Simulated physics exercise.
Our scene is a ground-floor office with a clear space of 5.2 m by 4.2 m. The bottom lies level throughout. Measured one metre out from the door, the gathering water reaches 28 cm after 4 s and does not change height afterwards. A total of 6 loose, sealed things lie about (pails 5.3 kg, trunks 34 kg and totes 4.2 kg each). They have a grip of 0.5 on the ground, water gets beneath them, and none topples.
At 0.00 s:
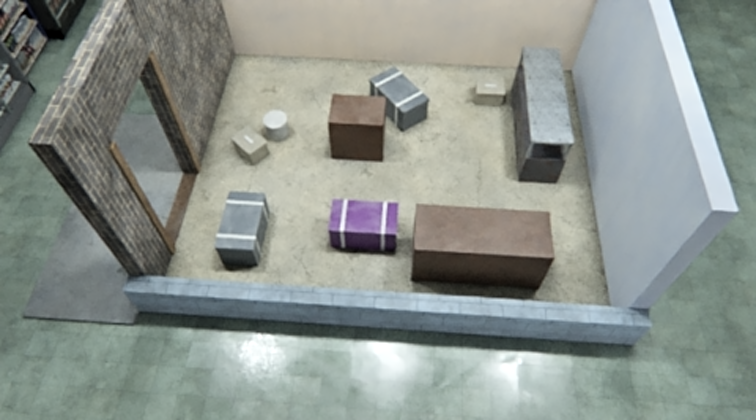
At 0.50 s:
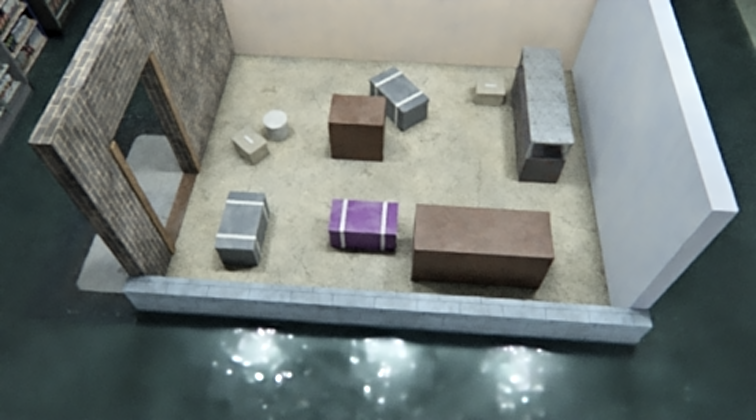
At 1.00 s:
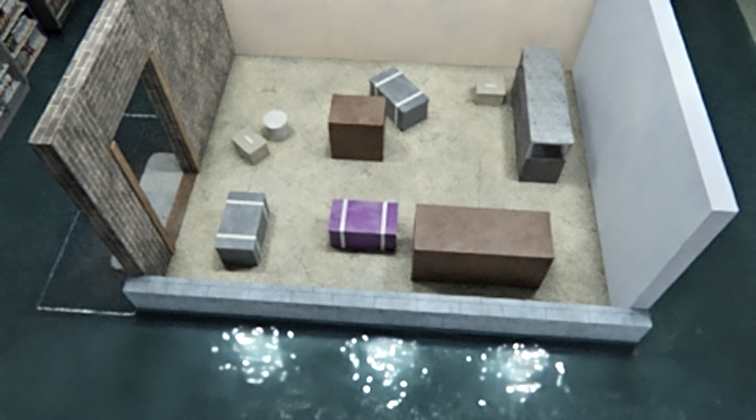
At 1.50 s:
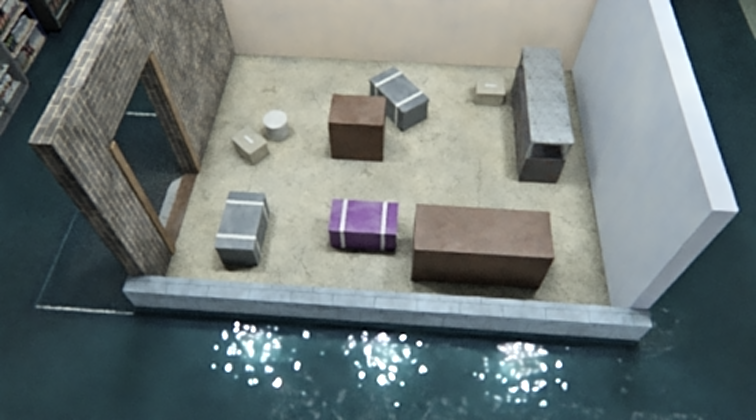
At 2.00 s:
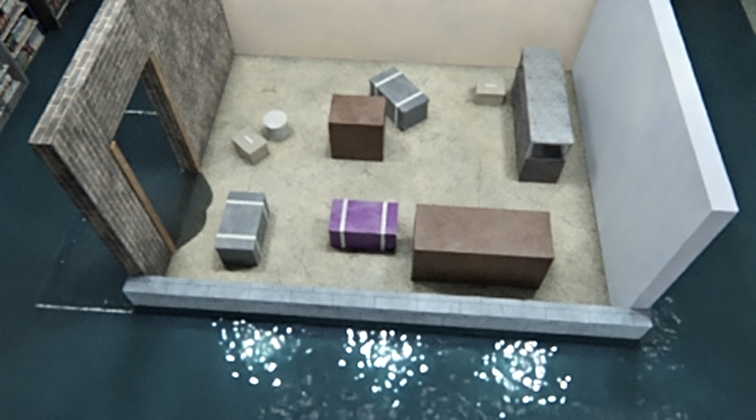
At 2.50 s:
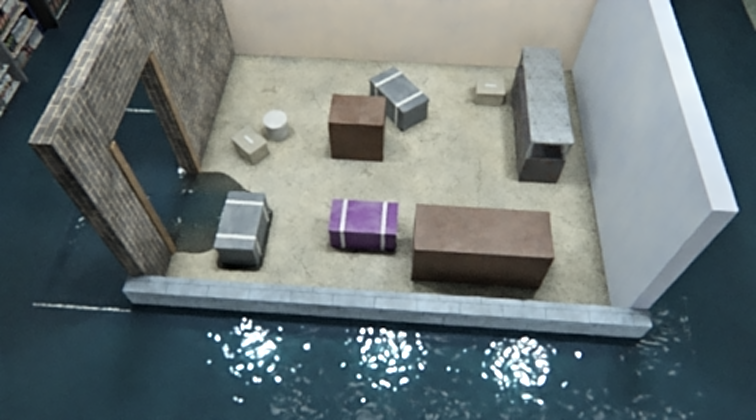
The footage shows dark water spreading around a walled, open-topped room holding trunks, boxes and brown furniture, then creeping through the doorway on the left and across the floor toward a grey trunk, while the objects inside stay still.
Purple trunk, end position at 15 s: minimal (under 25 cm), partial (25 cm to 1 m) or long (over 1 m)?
It gets pushed well away.
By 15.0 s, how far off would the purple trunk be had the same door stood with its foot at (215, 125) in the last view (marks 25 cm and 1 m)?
That would leave the purple trunk a long way off.
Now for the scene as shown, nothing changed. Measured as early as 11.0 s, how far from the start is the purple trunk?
By then it has shifted roughly 300 cm.
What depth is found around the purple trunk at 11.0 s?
Around 18 cm.
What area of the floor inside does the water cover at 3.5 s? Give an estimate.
At that time the wet patch spans about 3.0 m2.
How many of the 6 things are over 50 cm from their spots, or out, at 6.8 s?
I count 1 of them.
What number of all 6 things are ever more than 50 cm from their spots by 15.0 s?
Answer: 6.
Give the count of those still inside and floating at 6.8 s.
It comes to 1.
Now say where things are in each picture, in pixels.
The purple trunk at (364, 216) rests on the ground; 0.0 m2 under water; 0 of 6 have shifted, in the first frame.
The purple trunk at (364, 216) rests on the ground; 0.0 m2 under water; 0 of 6 have shifted, in the second frame.
The purple trunk at (364, 216), on the bottom; 0.0 m2 under water; 0 of 6 have shifted, in the third frame.
The purple trunk at (364, 216) rests on the ground; water covers 0.0 m2; 0 of 6 have shifted, in the fourth frame.
The purple trunk at (364, 216) rests on the ground; 0.2 m2 under water; 0 of 6 have shifted, in the fifth frame.
The purple trunk at (364, 216), on the bottom; 0.8 m2 under water; 0 of 6 have shifted, in the sixth frame.
After 3.5 s the purple trunk is near (364, 216), 0.0 m from its start, aground; 0 afloat.
After 6.8 s the purple trunk is near (384, 206), 0.3 m from its start, aground; 1 afloat.
After 11.0 s the purple trunk is near (499, 81), 2.8 m from its start, afloat; 4 afloat.
After 15.0 s the purple trunk is near (306, 59), 2.8 m from its start, afloat; 6 afloat.
